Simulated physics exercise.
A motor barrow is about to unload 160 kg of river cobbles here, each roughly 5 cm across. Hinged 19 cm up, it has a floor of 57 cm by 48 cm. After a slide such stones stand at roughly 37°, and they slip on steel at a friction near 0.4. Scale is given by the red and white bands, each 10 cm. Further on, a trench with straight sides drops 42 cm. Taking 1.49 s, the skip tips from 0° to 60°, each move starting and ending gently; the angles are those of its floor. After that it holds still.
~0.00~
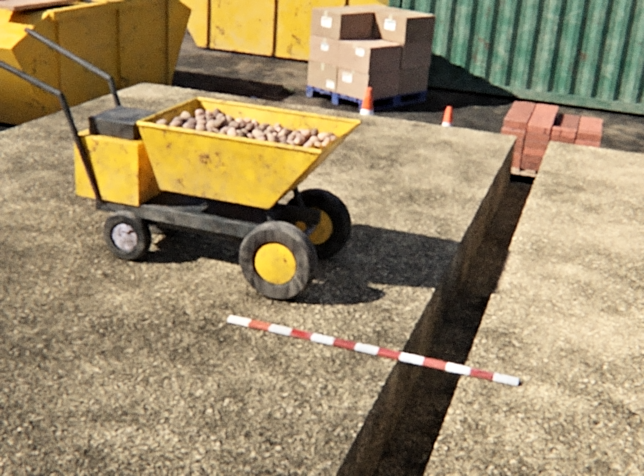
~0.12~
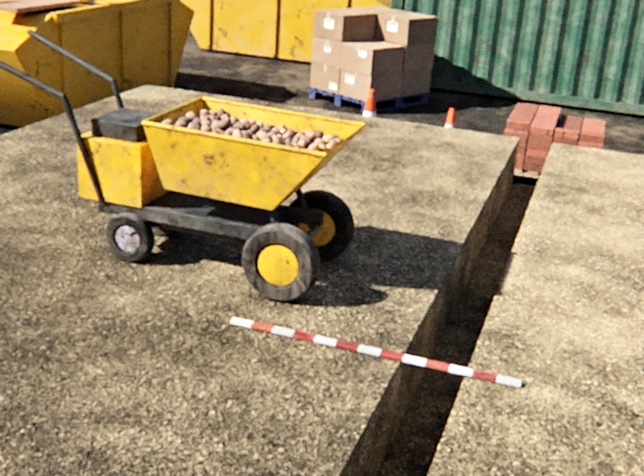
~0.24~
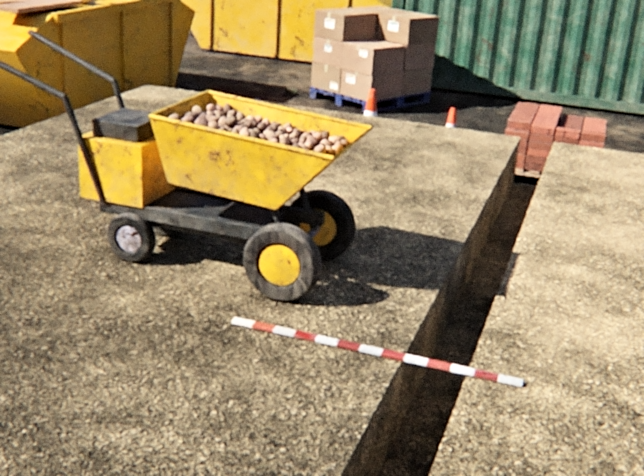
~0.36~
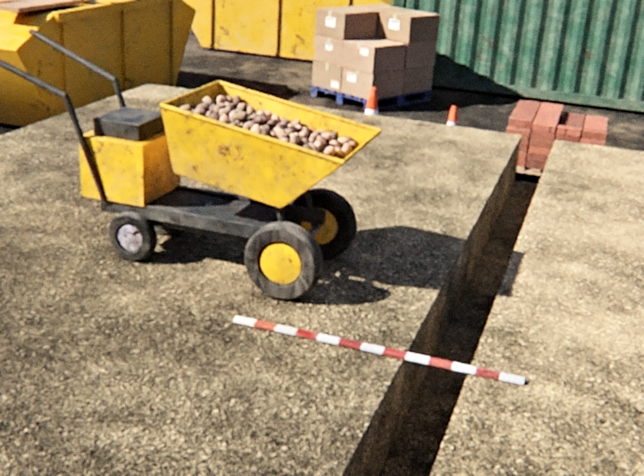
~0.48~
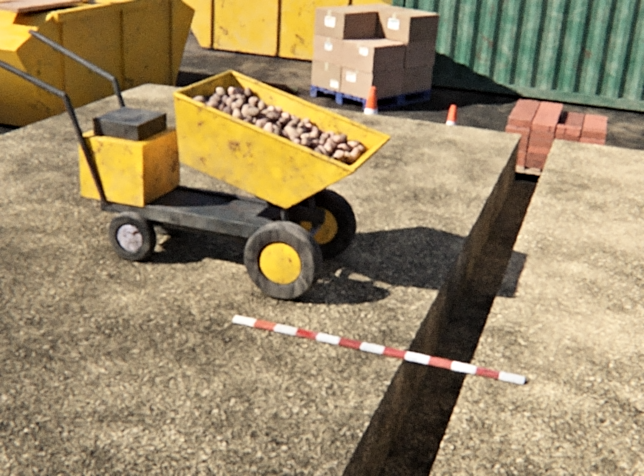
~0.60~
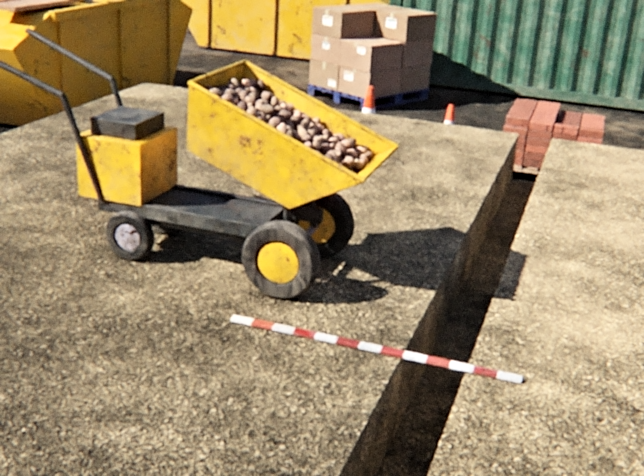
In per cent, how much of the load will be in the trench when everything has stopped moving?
Around 69 per cent of it.
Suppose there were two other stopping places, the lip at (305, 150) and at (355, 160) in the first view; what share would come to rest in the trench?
Around 60% for the first place and 55% for the second.
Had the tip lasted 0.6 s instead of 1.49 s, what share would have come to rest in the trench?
In that case some 55 per cent.
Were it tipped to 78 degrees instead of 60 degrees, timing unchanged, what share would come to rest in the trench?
I'd expect around 95 in a hundred.
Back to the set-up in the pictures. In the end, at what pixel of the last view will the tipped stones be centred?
Around (452, 359).
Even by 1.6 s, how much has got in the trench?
Approx. 15 % of the load.
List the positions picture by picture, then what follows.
The first frame shows lip at (321, 152), floor tilted 0°, highest stones at (229, 122).
In the second frame, the skip is at 1°, its lip at (326, 155); the top of the load is at (227, 122); the stones move at 0.2 m/s on average.
In the third frame, the skip is at 4°, its lip at (333, 159); the top of the load is at (226, 116); the stones move at 0.3 m/s on average.
In the fourth frame, the skip is at 9°, its lip at (344, 163); the top of the load is at (230, 106); the stones move at 0.4 m/s on average.
In the fifth frame, the skip is at 15°, its lip at (354, 171); the top of the load is at (231, 97); the stones move at 0.5 m/s on average.
The sixth frame shows lip at (364, 181), floor tilted 21°, highest stones at (243, 87); the stones move at 0.6 m/s on average.
After 1.1 s the floor is at 51°; 100 % in the skip; the foremost stones are at (395, 211).
After 1.6 s the floor is at 60°; 79 % in the skip, 4 % short of the trench, 17 % in the trench; the foremost stones are at (481, 339).
After 1.9 s the floor is at 60°; 53 % in the skip, 3 % short of the trench, 40 % in the trench, 4 % past the trench; the foremost stones are at (560, 319).
After 3.9 s the floor is at 60°; 23 % in the skip, 3 % short of the trench, 69 % in the trench, 4 % past the trench; the foremost stones are past the picture's edge.
